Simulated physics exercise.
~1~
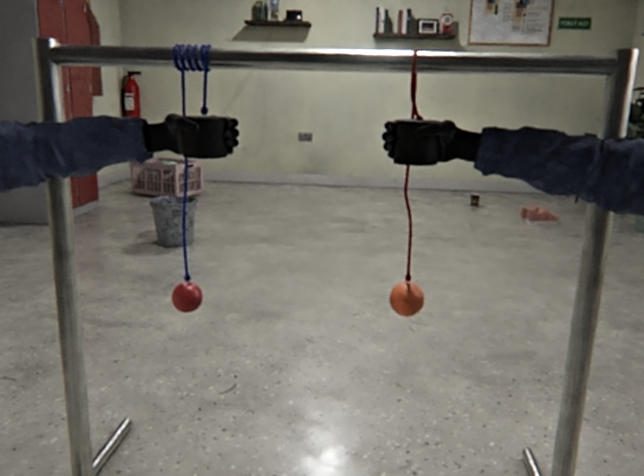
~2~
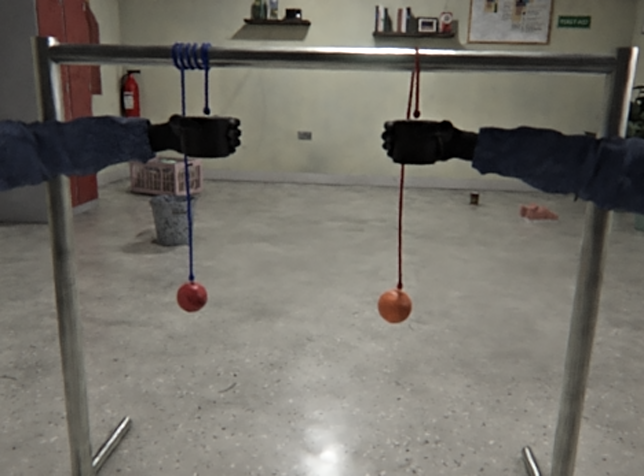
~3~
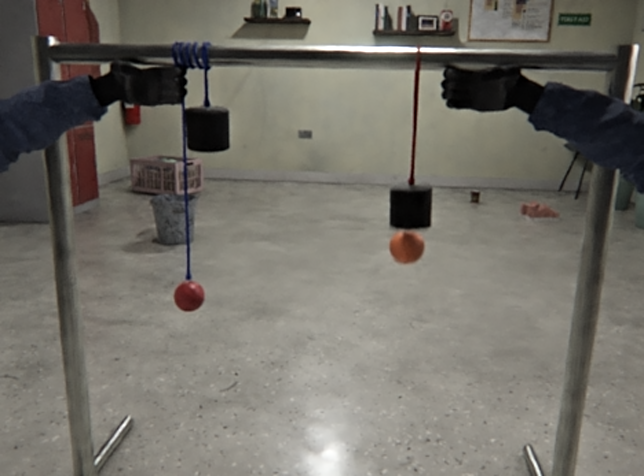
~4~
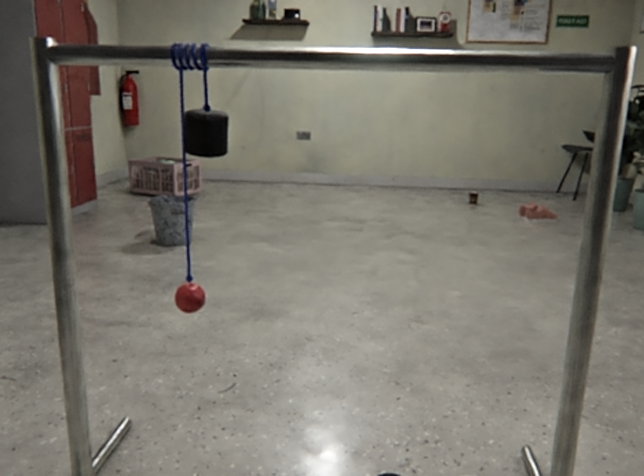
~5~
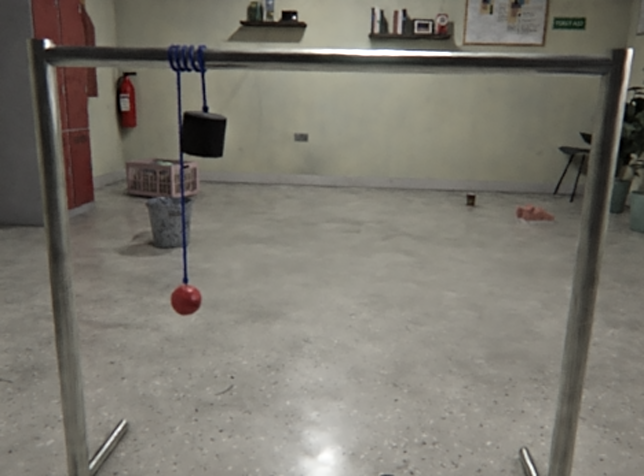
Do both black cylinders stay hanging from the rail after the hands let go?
No, only the left cylinder stays hanging. The right one drops to the floor.
